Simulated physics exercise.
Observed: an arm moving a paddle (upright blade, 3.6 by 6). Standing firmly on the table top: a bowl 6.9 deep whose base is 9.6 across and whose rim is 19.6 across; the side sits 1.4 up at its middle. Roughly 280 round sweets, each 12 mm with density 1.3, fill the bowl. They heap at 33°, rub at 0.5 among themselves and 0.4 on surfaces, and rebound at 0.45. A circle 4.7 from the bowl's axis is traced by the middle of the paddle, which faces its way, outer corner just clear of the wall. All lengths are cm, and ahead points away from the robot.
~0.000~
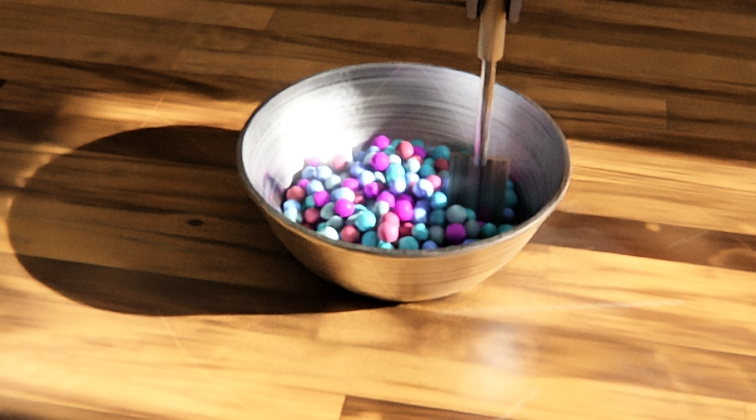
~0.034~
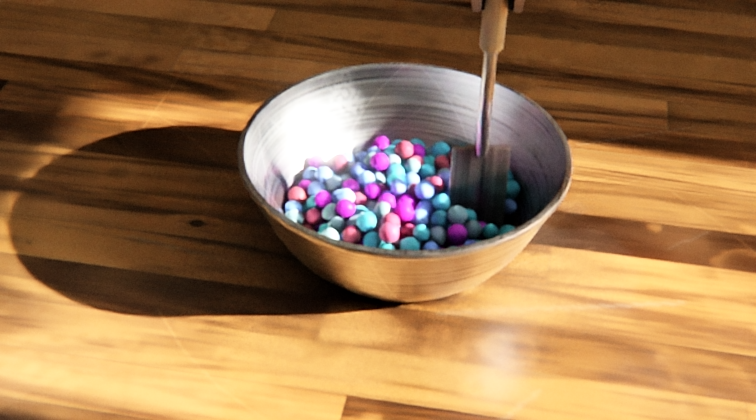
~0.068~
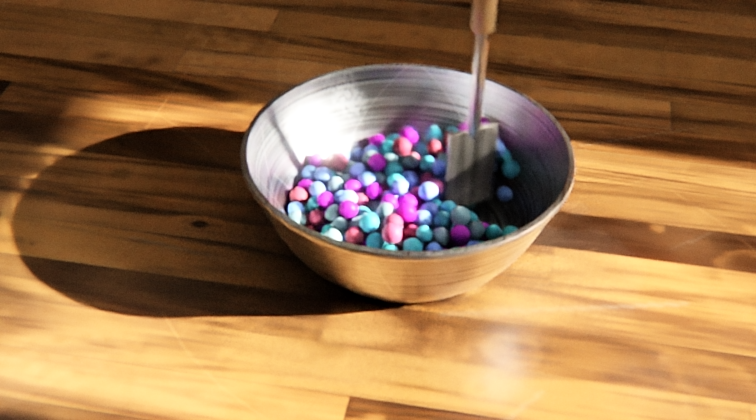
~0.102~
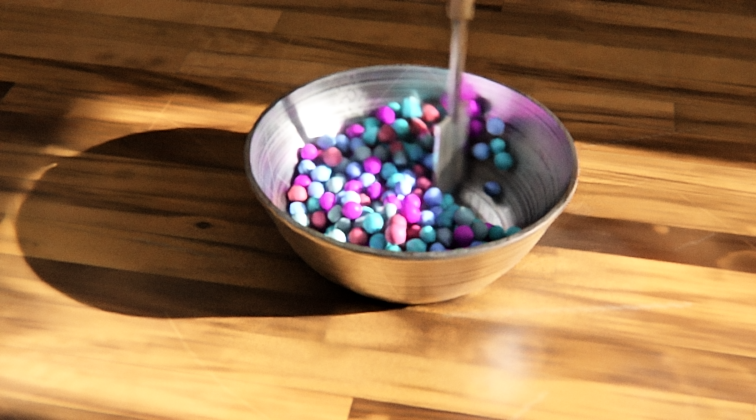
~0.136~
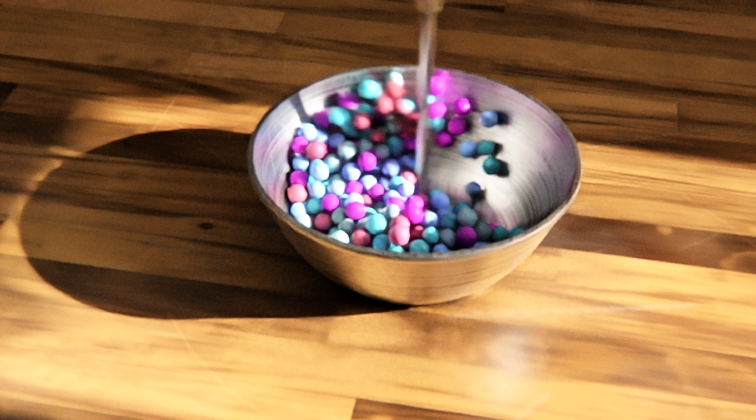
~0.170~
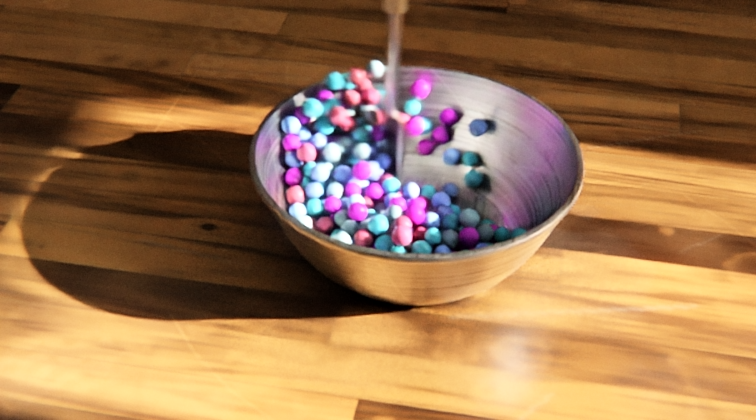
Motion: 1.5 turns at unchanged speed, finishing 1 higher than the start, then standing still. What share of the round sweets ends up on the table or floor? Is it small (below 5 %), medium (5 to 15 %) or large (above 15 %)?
It is medium.
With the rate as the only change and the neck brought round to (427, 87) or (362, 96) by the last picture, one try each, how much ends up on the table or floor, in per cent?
Well, about 5 percent the first time and about 20 percent the second.
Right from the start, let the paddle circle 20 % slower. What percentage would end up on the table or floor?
In that case it comes to around 0 percent.
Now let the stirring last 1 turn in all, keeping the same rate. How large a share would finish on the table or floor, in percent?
I'd expect around 5 per cent.
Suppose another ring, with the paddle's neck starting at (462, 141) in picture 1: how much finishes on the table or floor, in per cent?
About 0 percent ends up on the table or floor.
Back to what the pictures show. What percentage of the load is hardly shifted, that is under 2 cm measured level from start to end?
Something close to 5 percent, I'd say.
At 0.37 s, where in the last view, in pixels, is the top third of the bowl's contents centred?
Near (439, 244).
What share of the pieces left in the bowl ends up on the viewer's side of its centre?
Around 55 per cent of what the bowl keeps.
After 0.37 s, 281° round, highest piece 10 above the table; 274 in the bowl, 5 on the table or floor, 4 in flight or on the tool.
After 0.58 s, 83° round, highest piece 7 above the table; 262 in the bowl, 17 on the table or floor, 4 in flight or on the tool.
After 0.88 s, 180° round, highest piece 7 above the table; 259 in the bowl, 24 on the table or floor.
After 1.58 s, 180° round, highest piece 6 above the table; 259 in the bowl, 24 on the table or floor.
In the end, 259 in the bowl, 24 on the table or floor. That is 8 % on the table or floor.
